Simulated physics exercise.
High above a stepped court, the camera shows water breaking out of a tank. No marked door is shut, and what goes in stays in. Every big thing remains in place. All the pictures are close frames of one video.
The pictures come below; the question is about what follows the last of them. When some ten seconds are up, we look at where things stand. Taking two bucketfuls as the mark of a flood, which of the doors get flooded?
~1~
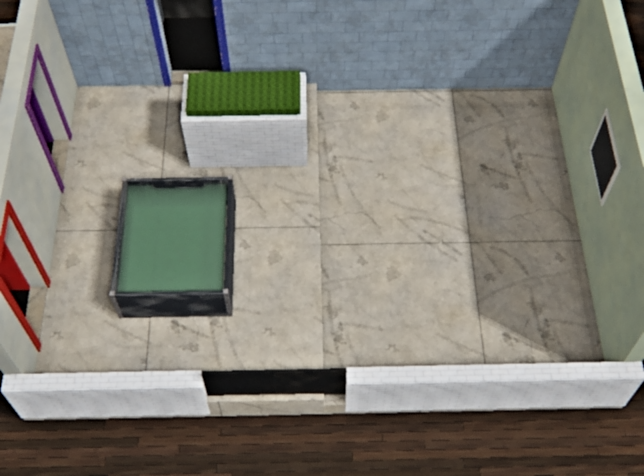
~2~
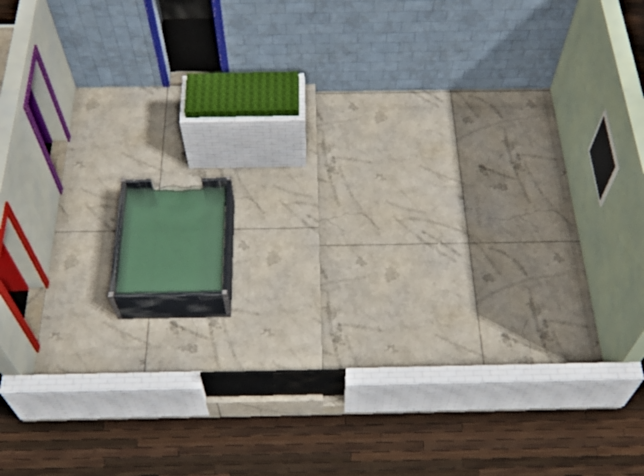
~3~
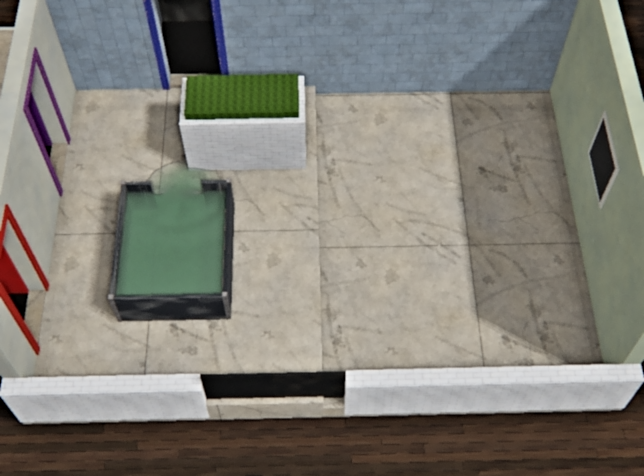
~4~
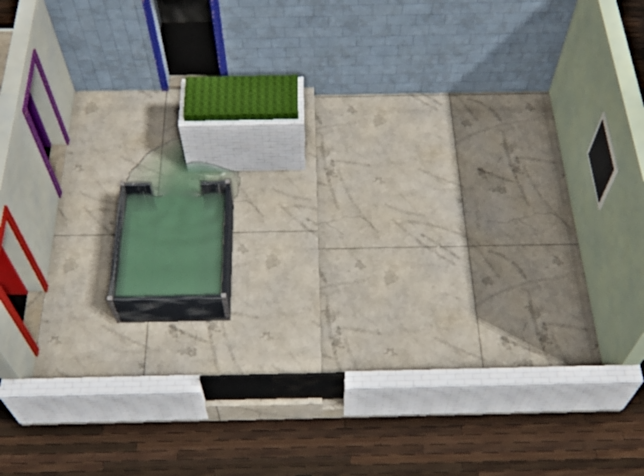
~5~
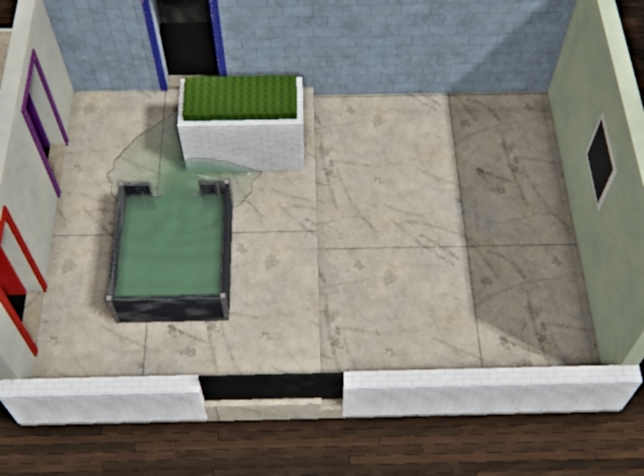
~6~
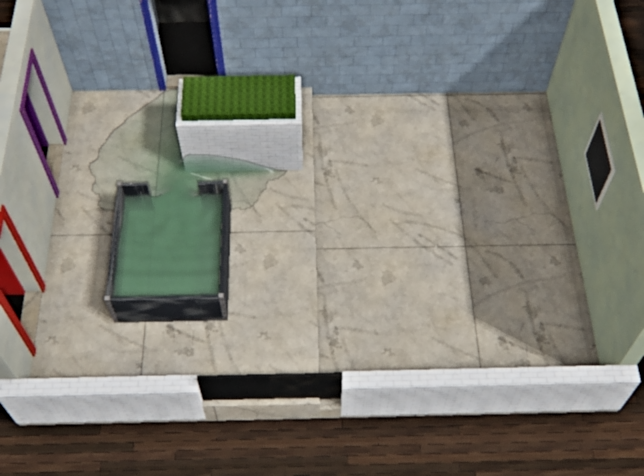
The purple door gets flooded, the red door stays below the mark, the blue door gets flooded.
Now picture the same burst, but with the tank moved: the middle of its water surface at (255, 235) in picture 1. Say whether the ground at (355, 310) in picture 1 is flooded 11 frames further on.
Untouched.
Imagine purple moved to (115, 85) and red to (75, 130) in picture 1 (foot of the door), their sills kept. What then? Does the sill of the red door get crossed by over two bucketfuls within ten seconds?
Put simply, the red door gets past the mark.
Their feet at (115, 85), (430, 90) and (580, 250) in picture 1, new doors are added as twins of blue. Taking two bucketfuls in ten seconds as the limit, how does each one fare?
As listed: Goes over, keeps below it, stays under.
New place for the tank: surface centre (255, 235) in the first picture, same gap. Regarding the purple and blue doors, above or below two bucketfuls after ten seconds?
As I see it, the purple door tops that amount while the blue door remains beneath it.
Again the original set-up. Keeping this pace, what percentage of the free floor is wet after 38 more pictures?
I reckon 70 per cent or so.
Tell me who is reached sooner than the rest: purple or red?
First comes the purple one.
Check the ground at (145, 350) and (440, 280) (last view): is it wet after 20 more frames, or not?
In turn: Dry, under water.
A moment on, water covers 20 % of the floor; the purple door wet at the sill, nothing in, the red door not reached, the blue door under two buckets in.
Next, water covers 30 % of the floor; the purple door wet at the sill, nothing in, the red door not reached, the blue door over two buckets in.
Then, water covers 50 % of the floor; the purple door under two buckets in, the red door not reached, the blue door over two buckets in.
Later, water covers 70 % of the floor; the purple door over two buckets in, the red door wet at the sill, nothing in, the blue door over two buckets in.
In the end, water covers 80 % of the floor; the purple door over two buckets in, the red door under two buckets in, the blue door far over two buckets in.
